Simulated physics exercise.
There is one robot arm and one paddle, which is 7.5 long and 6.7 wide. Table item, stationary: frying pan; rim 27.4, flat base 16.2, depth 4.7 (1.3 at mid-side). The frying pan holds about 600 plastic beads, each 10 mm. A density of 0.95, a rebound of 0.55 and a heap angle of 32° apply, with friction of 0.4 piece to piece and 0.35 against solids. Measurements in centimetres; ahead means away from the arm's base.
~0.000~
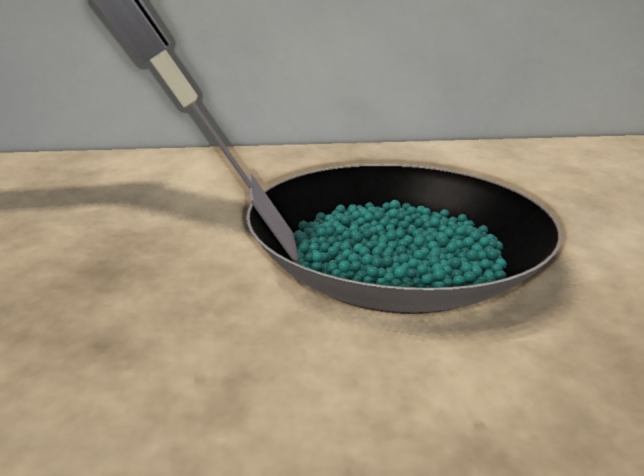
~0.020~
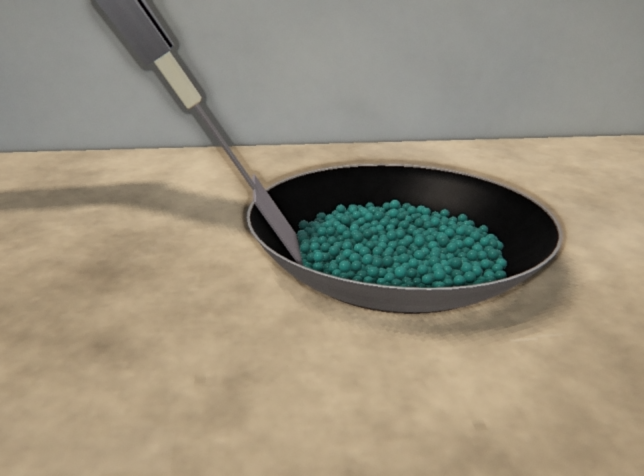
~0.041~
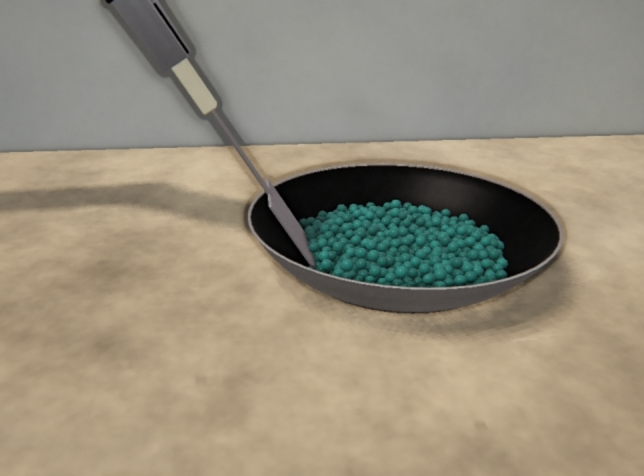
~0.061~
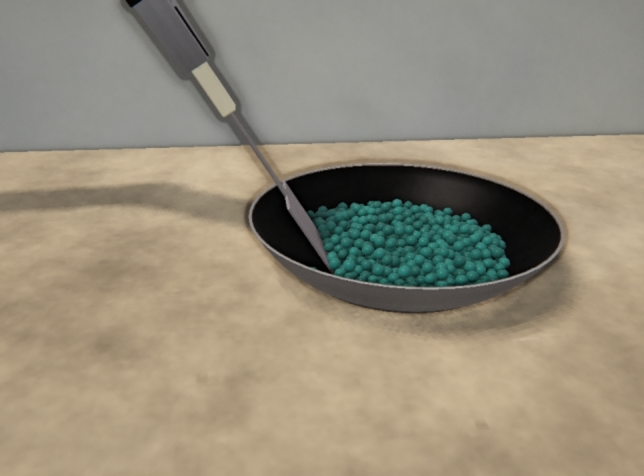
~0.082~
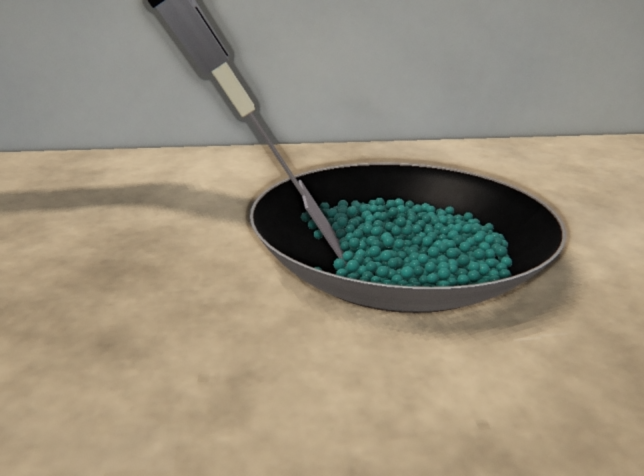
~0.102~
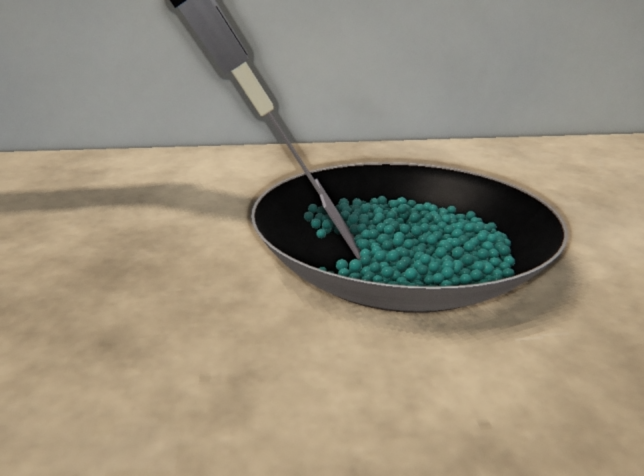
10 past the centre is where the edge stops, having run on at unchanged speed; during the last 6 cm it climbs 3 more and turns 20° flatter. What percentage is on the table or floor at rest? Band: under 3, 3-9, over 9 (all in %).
Over 9 %.
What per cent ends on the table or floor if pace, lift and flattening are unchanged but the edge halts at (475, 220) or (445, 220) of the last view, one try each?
About 0 and 0 per cent.
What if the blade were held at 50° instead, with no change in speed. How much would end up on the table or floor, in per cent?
I'd put it at about 10 per cent.
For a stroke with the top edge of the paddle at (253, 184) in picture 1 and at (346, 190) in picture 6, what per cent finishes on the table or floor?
It comes to something like 20 %, give or take.
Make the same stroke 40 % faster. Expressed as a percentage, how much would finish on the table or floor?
20 %.
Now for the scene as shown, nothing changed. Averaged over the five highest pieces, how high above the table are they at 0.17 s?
Height: Some 4 cm.
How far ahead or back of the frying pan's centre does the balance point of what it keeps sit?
Offset: About 3.0 cm, ahead.
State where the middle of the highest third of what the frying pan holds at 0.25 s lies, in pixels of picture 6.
(477, 222).
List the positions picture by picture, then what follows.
In the first frame, the paddle top edge at (251, 186), sloping 59°; upper third of the load around (401, 240), from x 300 to 500, top at y 205; 599 in the frying pan.
In the second frame, the paddle top edge at (254, 187), sloping 59°; upper third of the load around (400, 240), from x 300 to 500, top at y 205.
In the third frame, the paddle top edge at (268, 192), sloping 59°; upper third of the load around (388, 239), from x 305 to 500, top at y 205.
In the fourth frame, the paddle top edge at (286, 194), sloping 59°; upper third of the load around (389, 236), from x 305 to 505, top at y 205.
In the fifth frame, the paddle top edge at (303, 193), sloping 59°; upper third of the load around (394, 234), from x 305 to 505, top at y 200.
In the sixth frame, the paddle top edge at (320, 192), sloping 59°; upper third of the load around (402, 231), from x 310 to 510, top at y 200; 599 in the frying pan.
After 0.17 s, sloping 59°, highest piece 4 above the table; 599 in the frying pan.
After 0.25 s, sloping 52°, highest piece 5 above the table; 599 in the frying pan.
After 0.48 s, sloping 39°, highest piece 6 above the table; 527 in the frying pan, 71 on the table or floor, 1 on the blade or in flight.
After 1.53 s, sloping 39°, highest piece 4 above the table; 527 in the frying pan, 72 on the table or floor.
In the end, 527 in the frying pan, 72 on the table or floor. That is 12 % on the table or floor.
